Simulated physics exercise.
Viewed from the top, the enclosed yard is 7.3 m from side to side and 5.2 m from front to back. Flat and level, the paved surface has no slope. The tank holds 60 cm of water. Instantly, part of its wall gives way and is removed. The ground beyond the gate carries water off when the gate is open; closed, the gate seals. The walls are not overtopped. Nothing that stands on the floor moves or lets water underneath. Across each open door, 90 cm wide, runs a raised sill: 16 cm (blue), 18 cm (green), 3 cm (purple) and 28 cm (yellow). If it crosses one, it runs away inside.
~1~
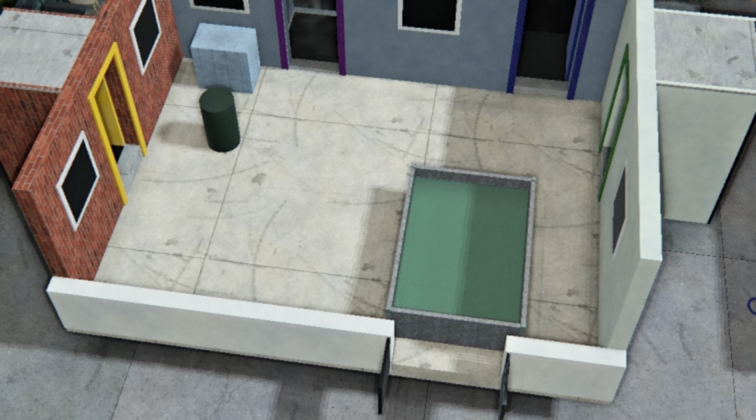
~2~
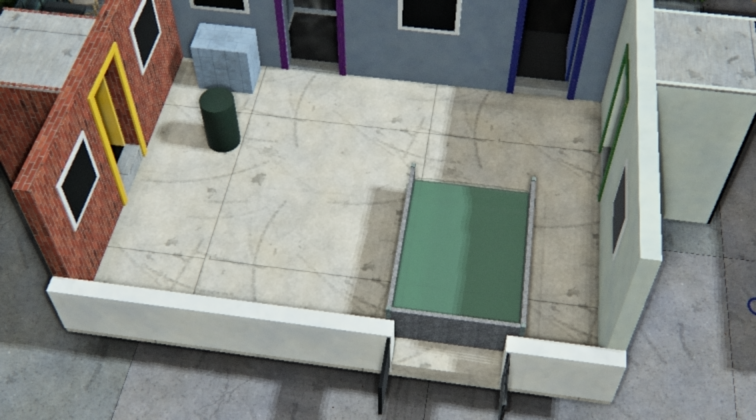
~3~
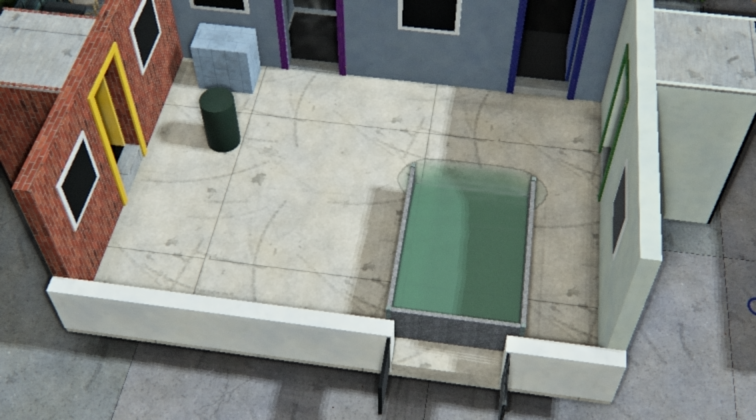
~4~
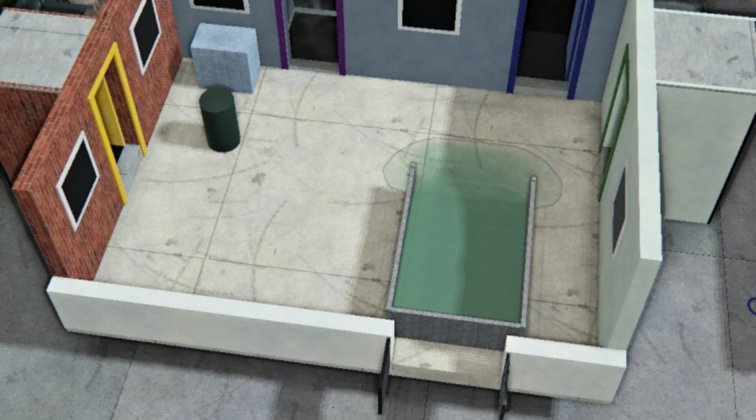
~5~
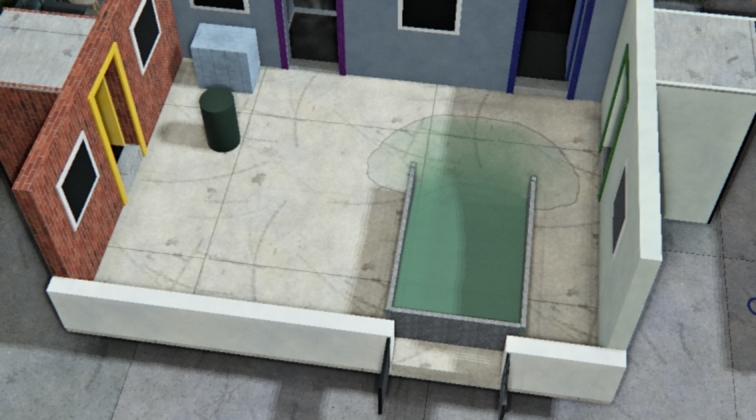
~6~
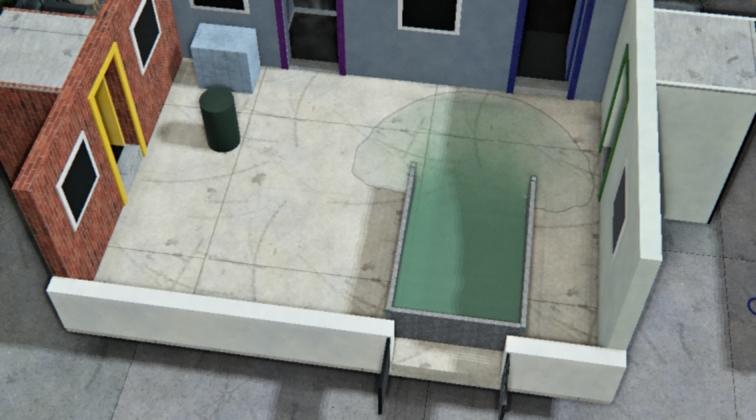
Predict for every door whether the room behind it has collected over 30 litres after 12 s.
My prediction: The blue door room collects over 30 litres; the green door room collects 30 litres or less; the purple door room collects over 30 litres; the yellow door room collects 30 litres or less.
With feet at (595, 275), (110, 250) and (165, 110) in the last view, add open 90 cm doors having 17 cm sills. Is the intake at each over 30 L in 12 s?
In that order: Short of it, short of it, short of it.
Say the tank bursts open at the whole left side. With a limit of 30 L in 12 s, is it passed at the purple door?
So, purple door: Out of bounds.
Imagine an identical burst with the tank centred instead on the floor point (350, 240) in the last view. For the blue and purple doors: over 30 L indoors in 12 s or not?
Blue door held, purple door exceeded.
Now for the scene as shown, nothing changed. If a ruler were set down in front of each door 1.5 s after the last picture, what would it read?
Depths: Blue door 31 cm, green door 6 cm, purple door 9 cm, yellow door 0 cm.
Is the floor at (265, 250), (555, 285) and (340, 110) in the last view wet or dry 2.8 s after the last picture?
First spot not yet wet, second not yet wet, third submerged.
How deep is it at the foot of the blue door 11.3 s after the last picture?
Roughly 8.0 centimetres.
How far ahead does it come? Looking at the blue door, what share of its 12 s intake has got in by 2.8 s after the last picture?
By then it's near 85% of the total.
Then, 0.7 s after the last picture water covers 30 % of the floor and is deepest (34 cm) near (479, 97); blue door 26 cm at the sill, 8 L in, green door 7 cm at the sill, 0 L in, purple door not reached, yellow door not reached.
Then, 1.5 s after the last picture water covers 30 % of the floor and is deepest (41 cm) near (597, 102); blue door 31 cm at the sill, 46 L in, green door 6 cm at the sill, 0 L in, purple door 9 cm at the sill, 1 L in, yellow door not reached.
Then, 2.8 s after the last picture water covers 45 % of the floor and is deepest (29 cm) near (597, 102); blue door 24 cm at the sill, 125 L in, green door 16 cm at the sill, 0 L in, purple door 8 cm at the sill, 24 L in, yellow door not reached.
Then, 6.3 s after the last picture water covers 90 % of the floor and is deepest (19 cm) near (567, 294); blue door 9 cm at the sill, 144 L in, green door 9 cm at the sill, 1 L in, purple door 8 cm at the sill, 76 L in, yellow door 4 cm at the sill, 0 L in.
Then, 11.3 s after the last picture water covers 100 % of the floor and is deepest (10 cm) near (357, 343); blue door 8 cm at the sill, 144 L in, green door 7 cm at the sill, 1 L in, purple door 6 cm at the sill, 137 L in, yellow door 7 cm at the sill, 0 L in.
